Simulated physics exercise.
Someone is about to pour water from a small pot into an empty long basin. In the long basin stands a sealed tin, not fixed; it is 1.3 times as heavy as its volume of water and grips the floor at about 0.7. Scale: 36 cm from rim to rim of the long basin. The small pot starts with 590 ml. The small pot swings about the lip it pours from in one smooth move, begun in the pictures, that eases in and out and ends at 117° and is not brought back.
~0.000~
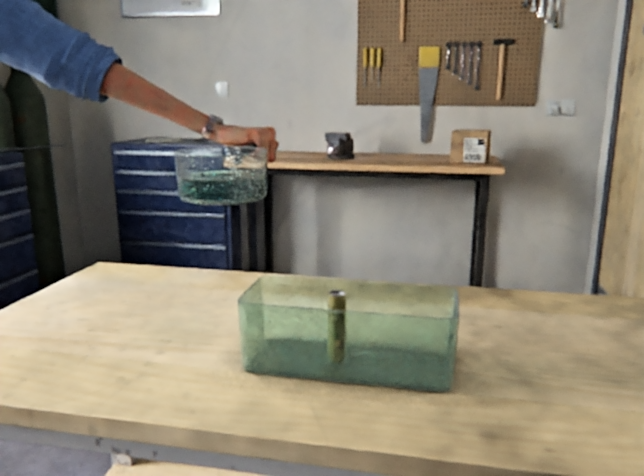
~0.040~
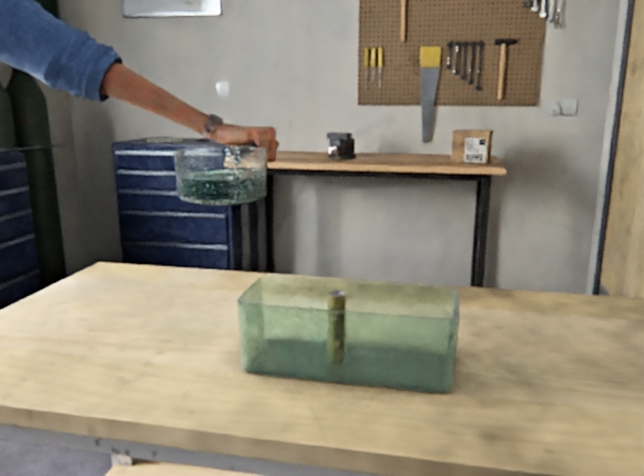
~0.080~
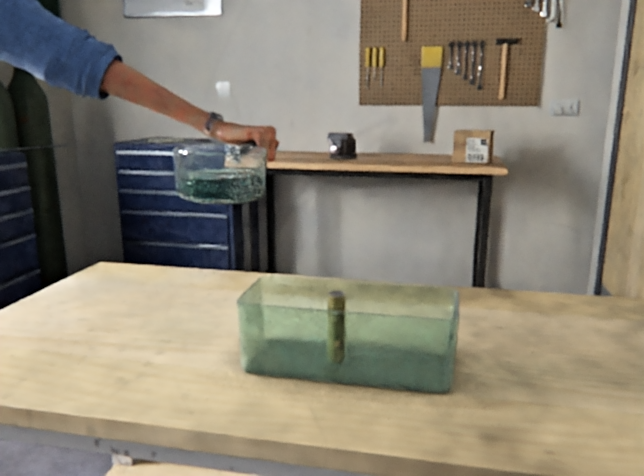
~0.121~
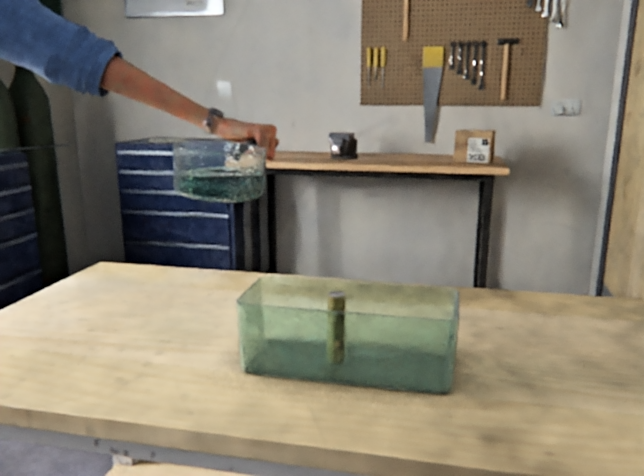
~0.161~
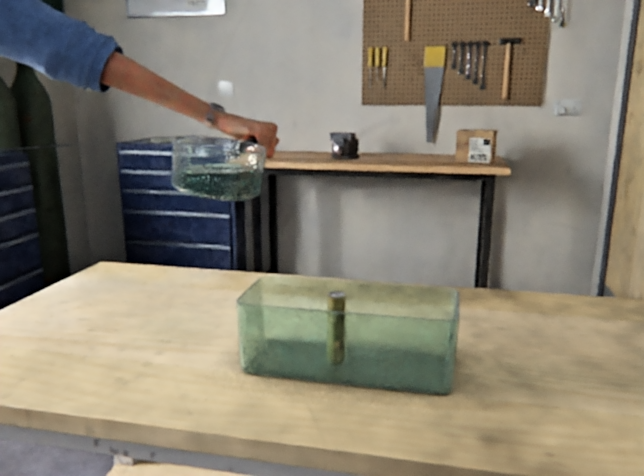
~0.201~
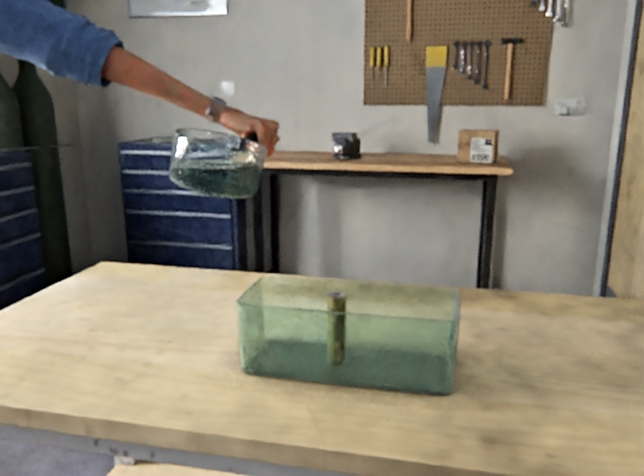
At the start, a hand holds a small clear pot of water nearly level, above and to the left of a long green-tinted basin with an upright tin inside, on a wooden table. The pot then tilts slightly, its left side rising while its right rim stays in place.
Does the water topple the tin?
The tin remains upright.
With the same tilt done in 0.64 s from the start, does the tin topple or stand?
Then it remains upright.
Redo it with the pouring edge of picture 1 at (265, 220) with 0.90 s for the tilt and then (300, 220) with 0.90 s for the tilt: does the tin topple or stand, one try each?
First it falls; then it keeps standing.
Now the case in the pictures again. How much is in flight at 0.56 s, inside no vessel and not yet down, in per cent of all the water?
About 30 per cent.
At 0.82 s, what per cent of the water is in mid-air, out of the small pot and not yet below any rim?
Some 42 per cent.
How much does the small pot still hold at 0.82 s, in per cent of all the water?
Some 8 per cent.
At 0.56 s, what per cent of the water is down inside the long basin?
Near 0 in a hundred.
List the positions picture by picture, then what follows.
In the first picture, it leans 0°; its right rim is at (265, 153); the water meets the walls at (185, 175) and (264, 178); the long basin's rim runs from (250, 289) to (458, 304); the tin's top is at (337, 296).
In the second picture, it leans 1°; its right rim is at (264, 153); the water meets the walls at (184, 175) and (264, 177).
In the third picture, it leans 2°; its right rim is at (264, 153); the water meets the walls at (183, 174) and (263, 175).
In the fourth picture, it leans 5°; its right rim is at (264, 153); the water meets the walls at (182, 172) and (262, 173).
In the fifth picture, it leans 9°; its right rim is at (264, 153); the water meets the walls at (180, 169) and (260, 170).
In the sixth picture, it leans 14°; its right rim is at (264, 153); the water meets the walls at (178, 163) and (260, 167).
Then, 0.56 s in, the tilt is 81° and 70 per cent is still to pour; the tin stands where it began.
Then, 0.82 s in, the tilt is 115° and 8 per cent is still to pour; the tin stands where it began.
Then, 1.10 s in, the tilt is 117° and 0 per cent is still to pour; the tin stands where it began.
Then, 1.40 s in, the tilt is 117° and 0 per cent is still to pour; the tin stands where it began.
Finally, the tin stands where it began.
